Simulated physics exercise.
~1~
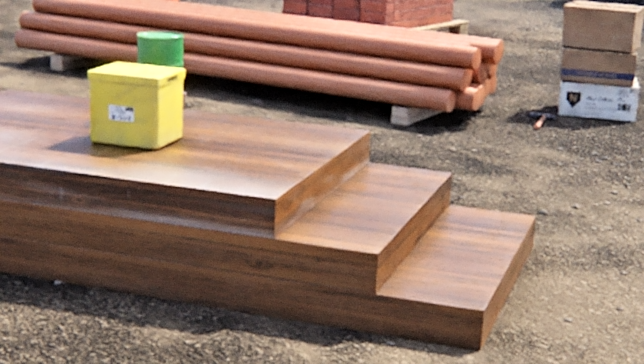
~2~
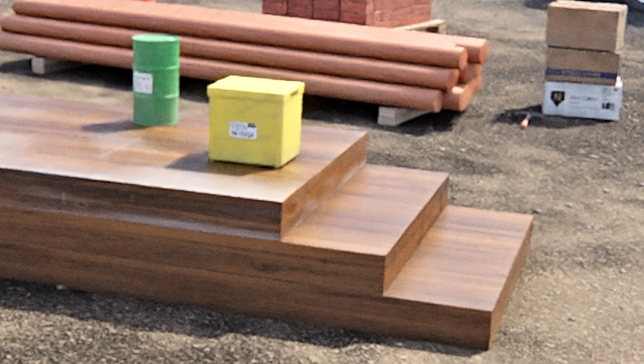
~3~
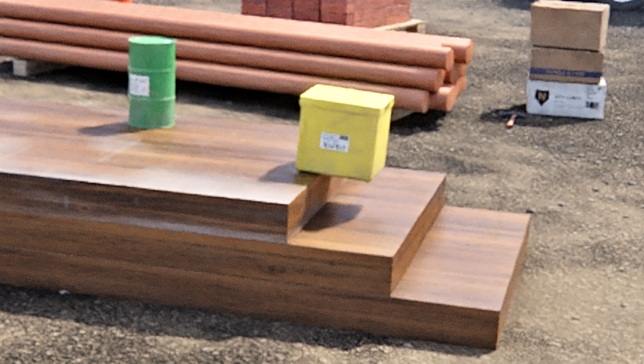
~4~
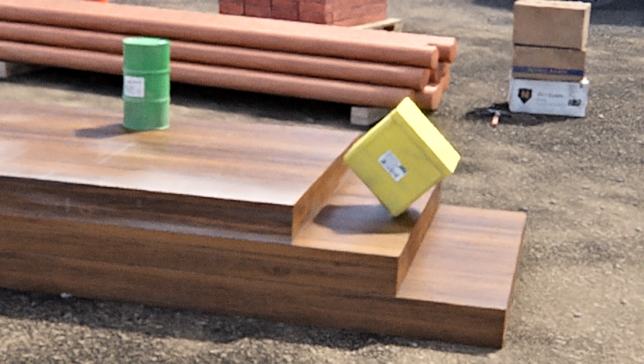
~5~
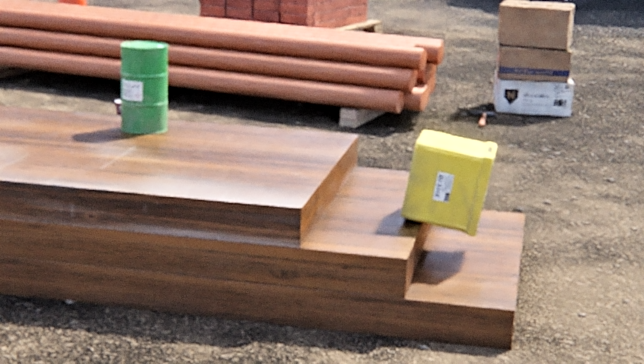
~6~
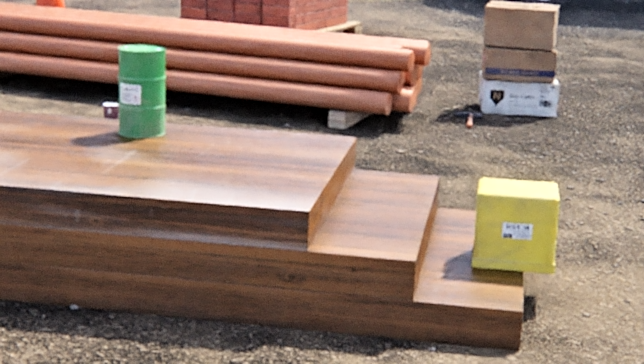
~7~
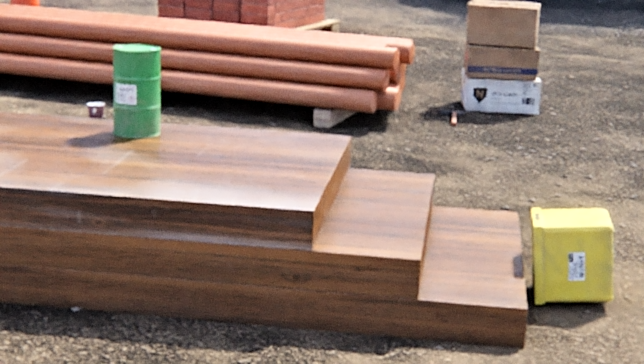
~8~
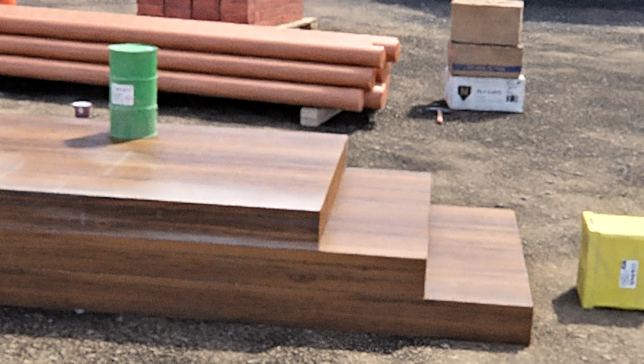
A yellow tote slides right across a brown wooden landing past a green canister, tips over the edge and tumbles down the steps. It comes to rest on the gravel beyond the bottom step, while the canister stays standing on the landing.
